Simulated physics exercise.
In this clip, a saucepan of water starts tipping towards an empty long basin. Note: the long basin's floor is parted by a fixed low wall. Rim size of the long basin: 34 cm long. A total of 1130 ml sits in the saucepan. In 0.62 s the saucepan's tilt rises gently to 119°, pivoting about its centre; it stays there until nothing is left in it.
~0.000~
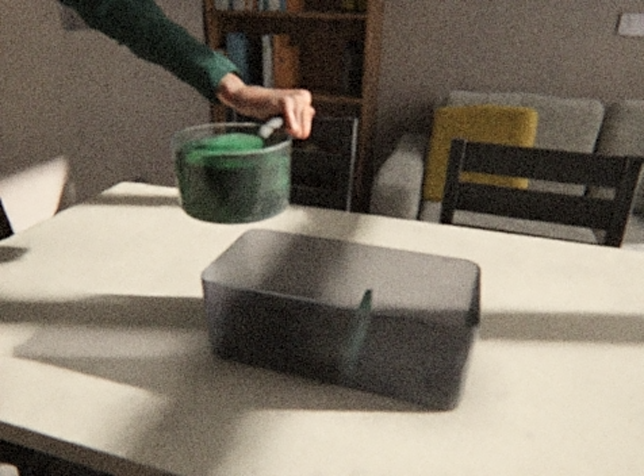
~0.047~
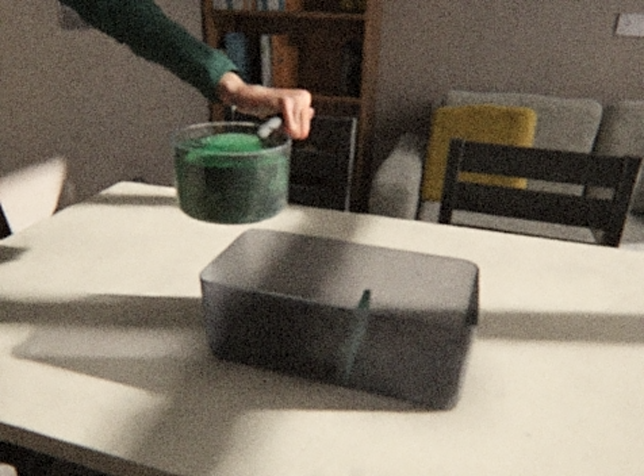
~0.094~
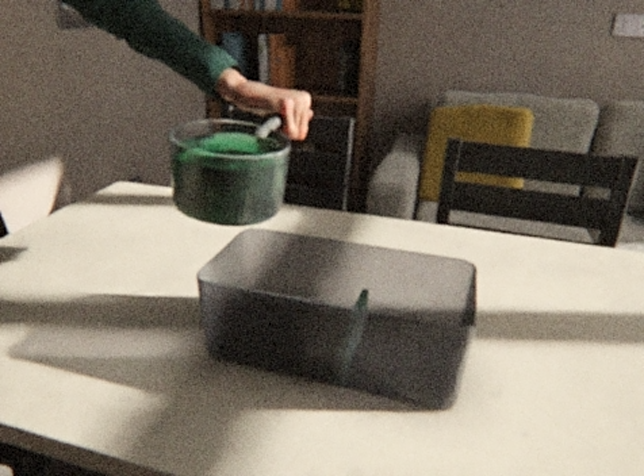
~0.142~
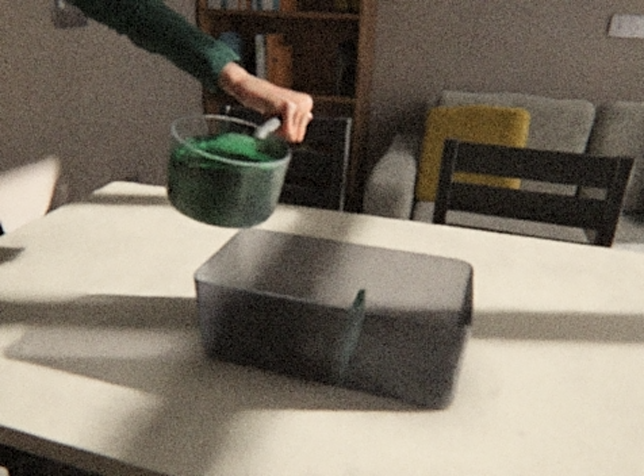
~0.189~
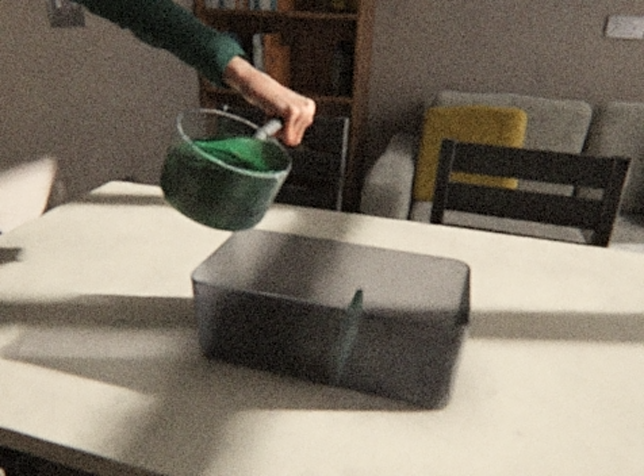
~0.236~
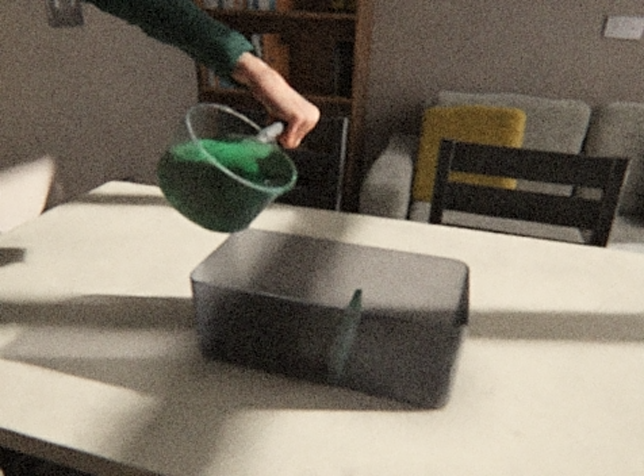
On a pale dining table in a living room, a hand in a dark green sleeve holds a clear saucepan of green liquid level above a long grey basin. The hand then gradually tilts the saucepan to the right, until it leans steeply with the liquid up at its lower rim.
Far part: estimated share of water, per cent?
13 per cent.
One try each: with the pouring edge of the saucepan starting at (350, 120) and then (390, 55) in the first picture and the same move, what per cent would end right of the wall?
60 in a hundred, followed by 75 in a hundred.
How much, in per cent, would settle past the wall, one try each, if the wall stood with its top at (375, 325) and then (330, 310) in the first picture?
20 per cent first, 35 per cent second.
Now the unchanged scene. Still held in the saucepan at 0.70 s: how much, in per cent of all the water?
About 2 percent.
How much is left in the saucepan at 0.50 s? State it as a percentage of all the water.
Close to 24 percent of the liquid remains at that time.
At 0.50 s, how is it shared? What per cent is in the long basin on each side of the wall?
I'd say some 46 in a hundred on the left and 1 on the right.
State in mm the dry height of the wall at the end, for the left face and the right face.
16 mm left, 42 mm right.
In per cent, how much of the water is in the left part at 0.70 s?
82 %.
By 0.50 s the tilt is 109° and 24 per cent is still to pour, 45 is left of the wall and 1 right of it.
By 0.70 s the tilt is 119° and 2 per cent is still to pour, 83 is left of the wall and 5 right of it.
By 0.90 s the tilt is 119° and 0 per cent is still to pour, 84 is left of the wall and 12 right of it.
By 1.12 s the tilt is 119° and 0 per cent is still to pour, 84 is left of the wall and 12 right of it.
At rest 83 per cent lies left of the wall, 13 right of it and 4 outside.
